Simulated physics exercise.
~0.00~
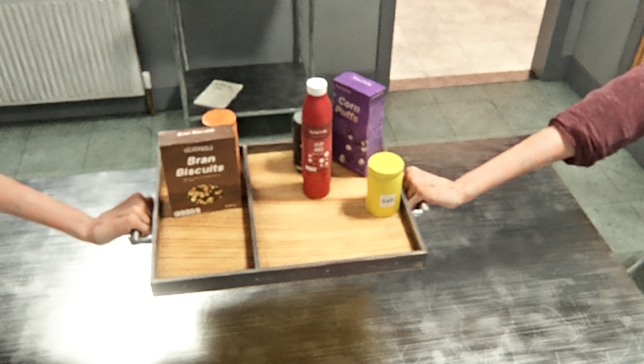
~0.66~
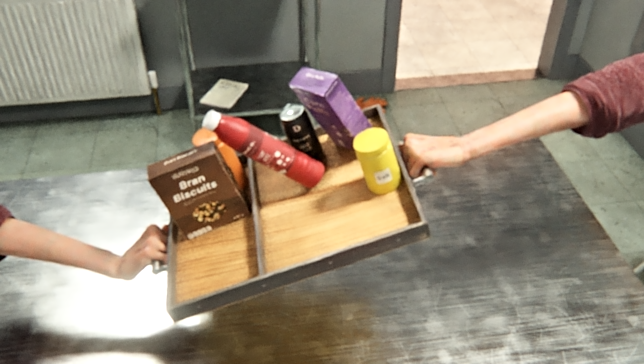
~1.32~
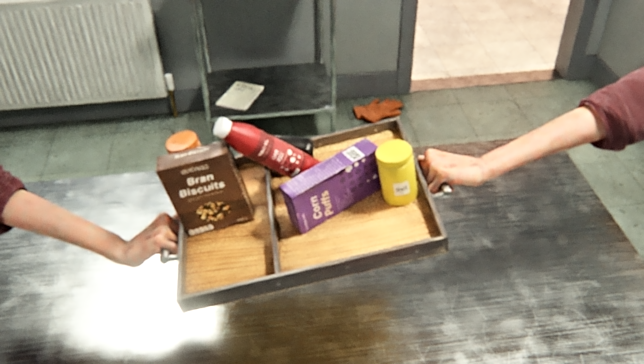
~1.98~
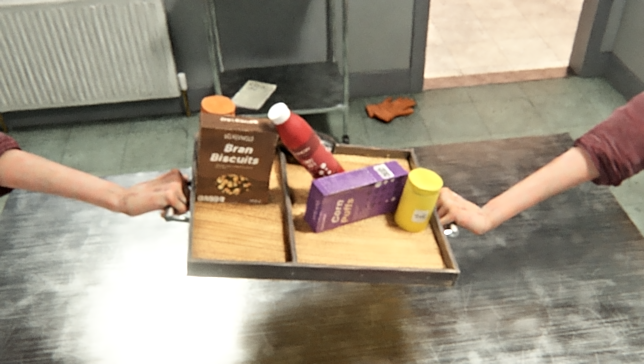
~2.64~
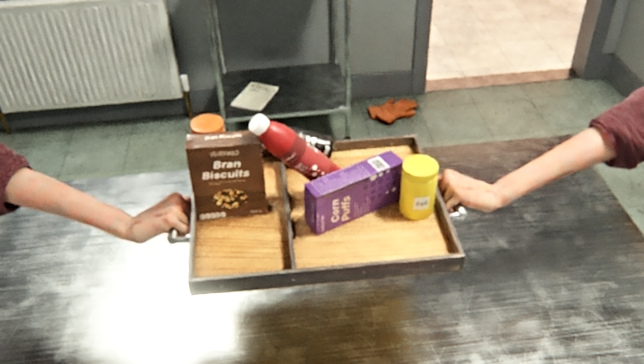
At first, two hands hold a divided wooden tray above a dark table, with a brown Bran Biscuits box, an orange-lidded jar, a red bottle, a dark can, a purple Corn Puffs box and a yellow jar all standing on it. The hands tip the tray down to the left, and the red bottle leans sharply over the divider while the purple box tilts. Next the purple box topples onto its side, and the can goes over behind it. The tray then tips slightly down to the right before returning to about level. Finally, the purple box and can lie on their sides, the red bottle rests slanted, and everything remains aboard.
